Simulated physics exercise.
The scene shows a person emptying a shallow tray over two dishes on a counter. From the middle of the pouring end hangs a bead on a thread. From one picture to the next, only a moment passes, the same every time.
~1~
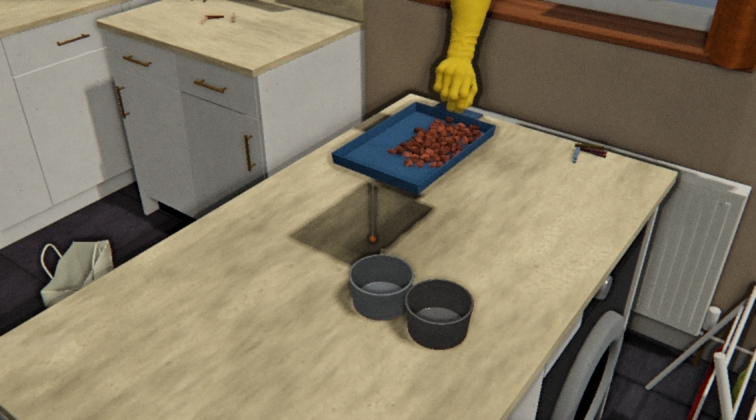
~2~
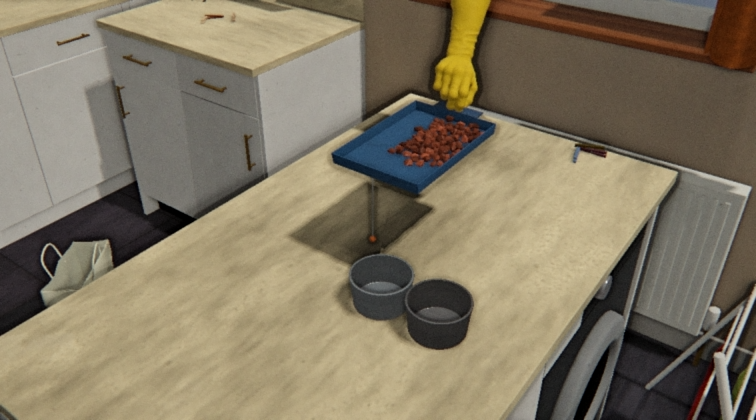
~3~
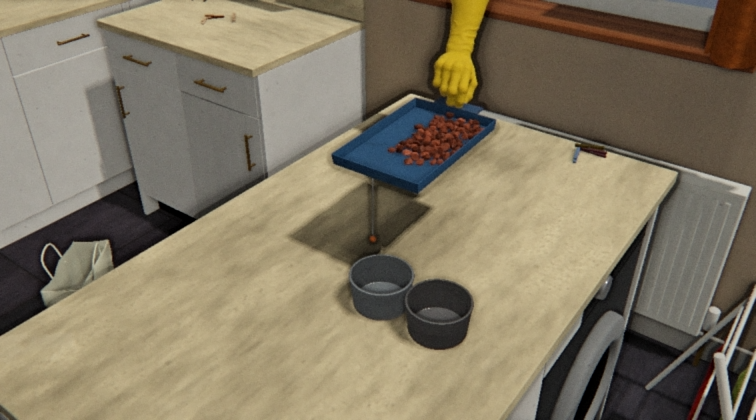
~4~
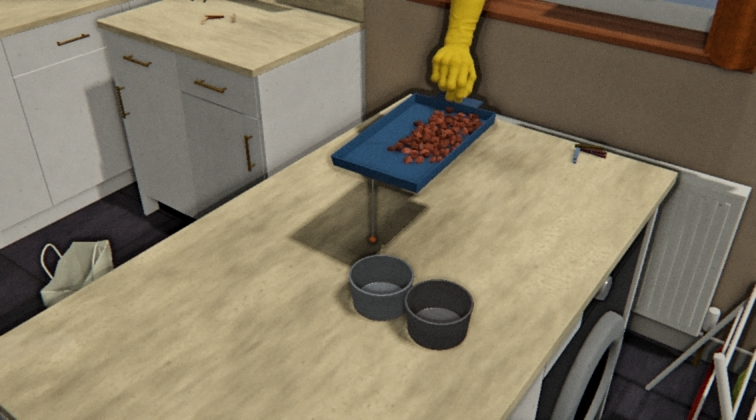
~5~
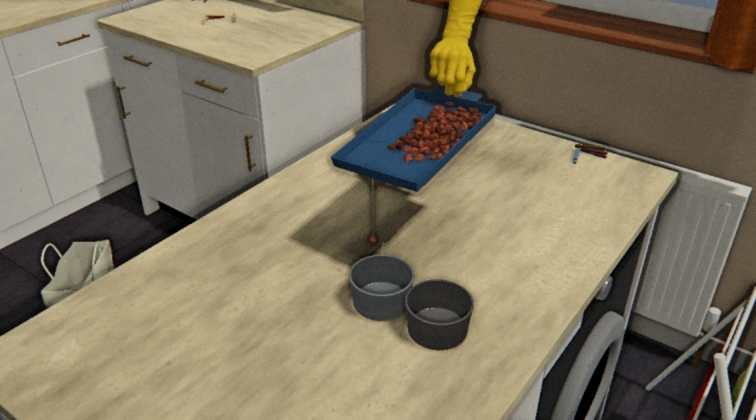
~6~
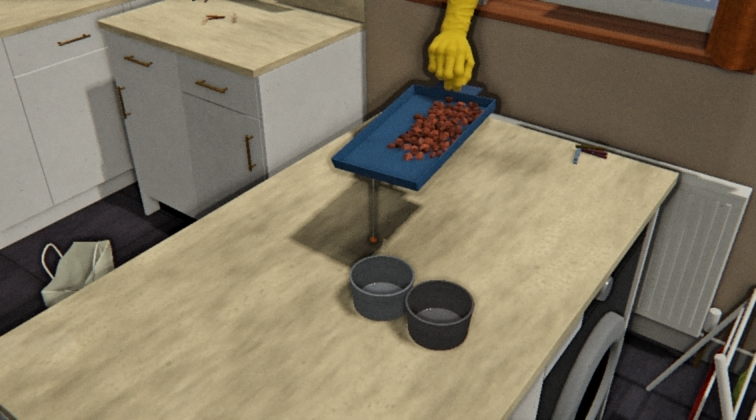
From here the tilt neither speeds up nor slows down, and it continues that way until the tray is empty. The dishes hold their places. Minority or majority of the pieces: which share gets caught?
Minority.
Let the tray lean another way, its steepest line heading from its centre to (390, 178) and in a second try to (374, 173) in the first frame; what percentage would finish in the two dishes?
First case: 80 %; second case: 40 %.
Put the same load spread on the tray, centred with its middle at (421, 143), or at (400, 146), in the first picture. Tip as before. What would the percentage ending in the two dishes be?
Roughly 0 per cent, and 0 per cent.
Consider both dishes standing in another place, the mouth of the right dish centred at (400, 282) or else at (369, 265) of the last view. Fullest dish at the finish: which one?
The left of the pair the first time, the left of the pair the second.
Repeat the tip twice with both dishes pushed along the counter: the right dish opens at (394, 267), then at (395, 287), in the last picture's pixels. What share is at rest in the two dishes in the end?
Roughly 80 per cent, then roughly 30 per cent.
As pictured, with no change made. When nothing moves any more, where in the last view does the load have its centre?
About pixel (321, 268).
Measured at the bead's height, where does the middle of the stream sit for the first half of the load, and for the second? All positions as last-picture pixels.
About (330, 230) to begin with, then about (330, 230).
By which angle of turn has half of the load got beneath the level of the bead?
Roughly 95°.
Shortly afterwards, tray tipped steeply; all but a few on the tray; only a few outside both; a little in the air.
Next, tray tipped right over; near two thirds on the tray; near a third outside both; a little in the air.
Some moments later, tray tipped past a quarter turn; the whole lot outside both.
In the end, tray tipped past a quarter turn; none at all in the right dish; none at all in the left dish; the whole lot outside both.
